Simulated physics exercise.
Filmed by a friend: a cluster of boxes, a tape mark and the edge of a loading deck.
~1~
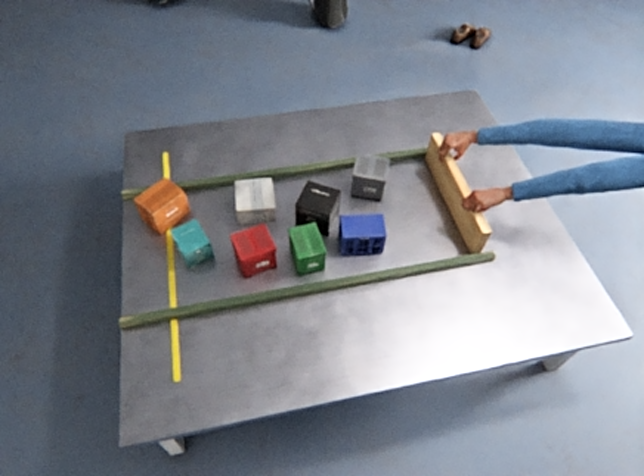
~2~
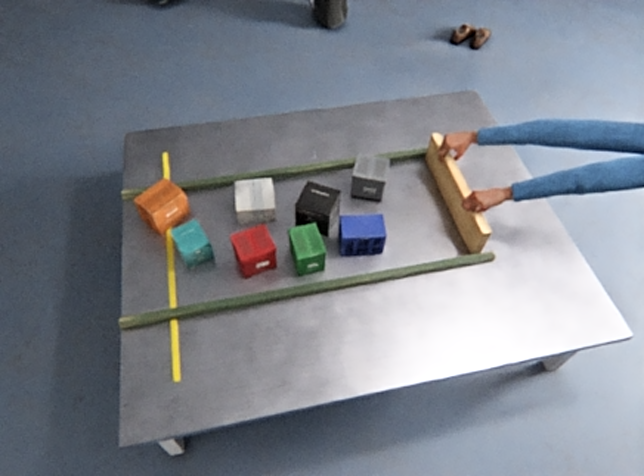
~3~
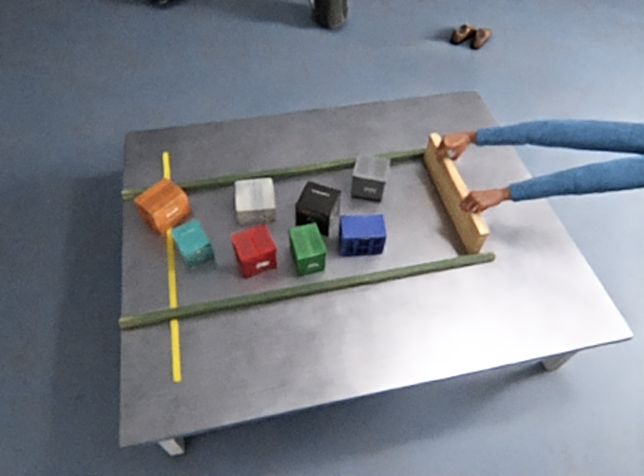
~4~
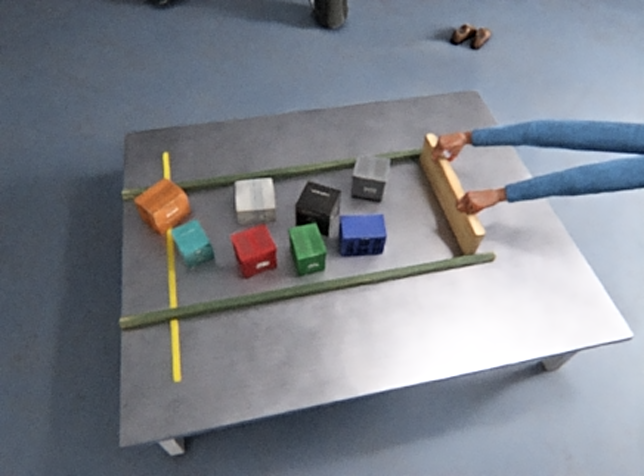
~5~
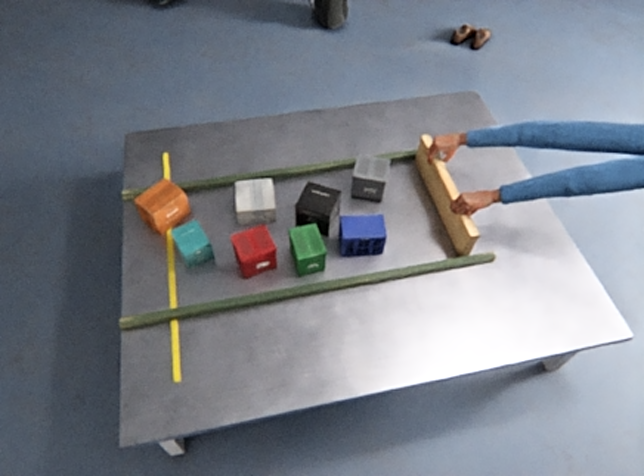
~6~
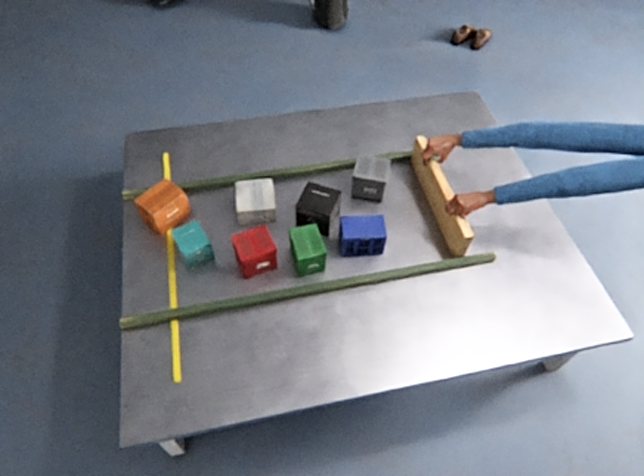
Two hands sliding a wooden plank slightly left between green rails on a metal table, the coloured boxes ahead staying still.
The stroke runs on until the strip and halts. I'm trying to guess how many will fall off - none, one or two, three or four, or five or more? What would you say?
I'd say five or more.
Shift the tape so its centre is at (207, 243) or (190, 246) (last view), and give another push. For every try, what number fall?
On the ground you'd count 3 the first time and 3 the second.
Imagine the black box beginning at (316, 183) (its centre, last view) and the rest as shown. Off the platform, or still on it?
Started there, the object drops over the edge.
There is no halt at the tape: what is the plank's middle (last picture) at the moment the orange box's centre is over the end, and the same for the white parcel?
When the orange box crosses, the middle is near (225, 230); when the white parcel crosses, near (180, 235).
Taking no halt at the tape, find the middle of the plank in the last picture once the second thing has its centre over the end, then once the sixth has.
At (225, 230) for the second, at (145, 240) for the sixth.
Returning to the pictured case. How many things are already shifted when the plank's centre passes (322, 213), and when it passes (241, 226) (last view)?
One spot: 5. Other spot: 8.
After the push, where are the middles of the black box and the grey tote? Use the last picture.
They end up close to (148, 245) and (148, 205).
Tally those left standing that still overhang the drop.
The count would be 0.
Soon after, none off yet; orange box at rest near (163, 207); turquoise box at rest near (193, 245); red tote at rest near (255, 252).
Then, none off yet; orange box moving near (160, 207); turquoise box moved about its own width near (153, 246); red tote moved well along near (177, 266).
At rest, the number that fall off is five or more; fallen, green tote, white parcel, red tote, turquoise box and orange box.
